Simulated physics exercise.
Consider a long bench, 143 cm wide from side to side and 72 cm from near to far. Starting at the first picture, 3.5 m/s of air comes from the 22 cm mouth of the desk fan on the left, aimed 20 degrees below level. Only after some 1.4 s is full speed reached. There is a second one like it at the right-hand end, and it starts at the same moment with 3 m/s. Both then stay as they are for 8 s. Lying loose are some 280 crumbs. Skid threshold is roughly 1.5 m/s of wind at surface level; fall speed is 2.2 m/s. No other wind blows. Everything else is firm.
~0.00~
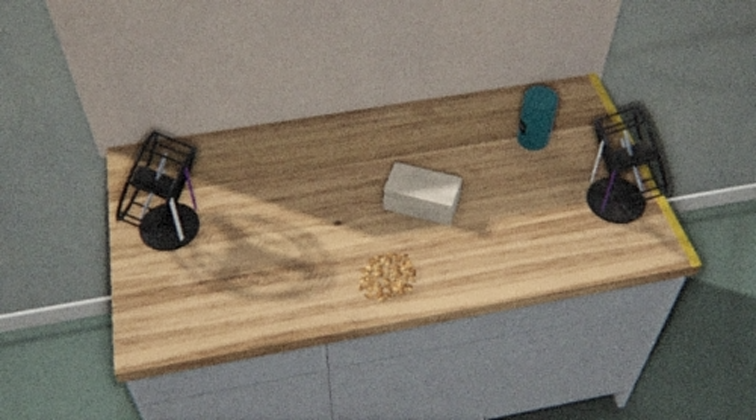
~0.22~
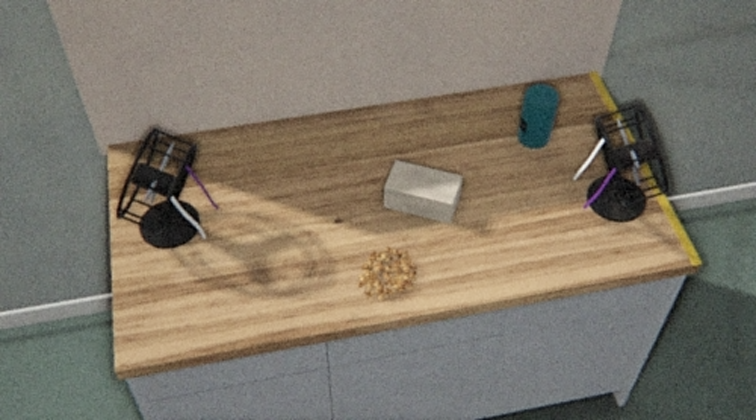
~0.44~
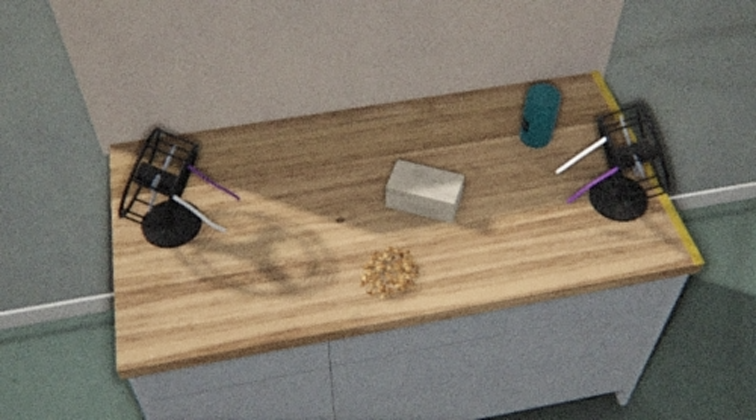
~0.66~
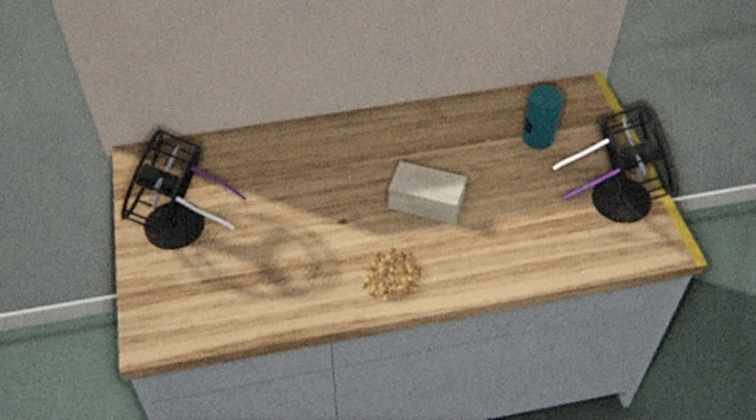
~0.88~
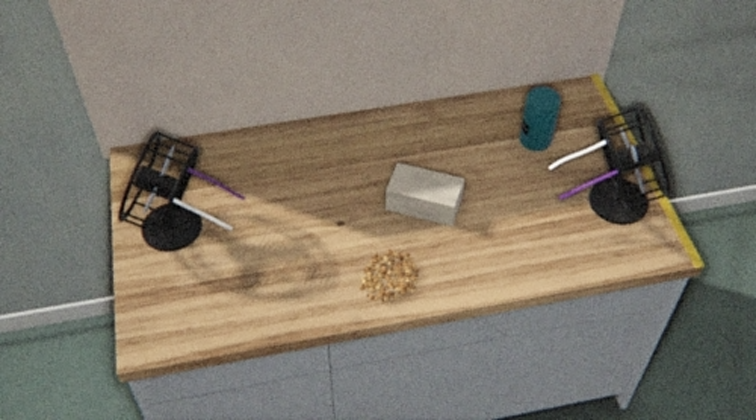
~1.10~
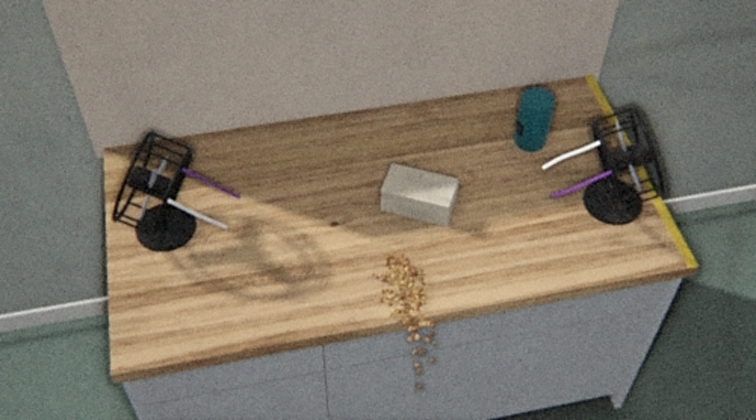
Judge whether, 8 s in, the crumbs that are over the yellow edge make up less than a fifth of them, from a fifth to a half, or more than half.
It will be short of a fifth.
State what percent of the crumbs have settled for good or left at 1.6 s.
About 90 %.
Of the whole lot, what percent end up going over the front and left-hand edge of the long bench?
About 100 per cent at the front edge and about 0 per cent at the left-hand edge.
After 1.6 s, 0 % are still on the top, 0 % are over the yellow edge.
After 2.6 s, 0 % are still on the top, 0 % are over the yellow edge.
After 4.4 s, 0 % are still on the top, 0 % are over the yellow edge.
After 8.0 s, at the end, 0 % are over the yellow edge.
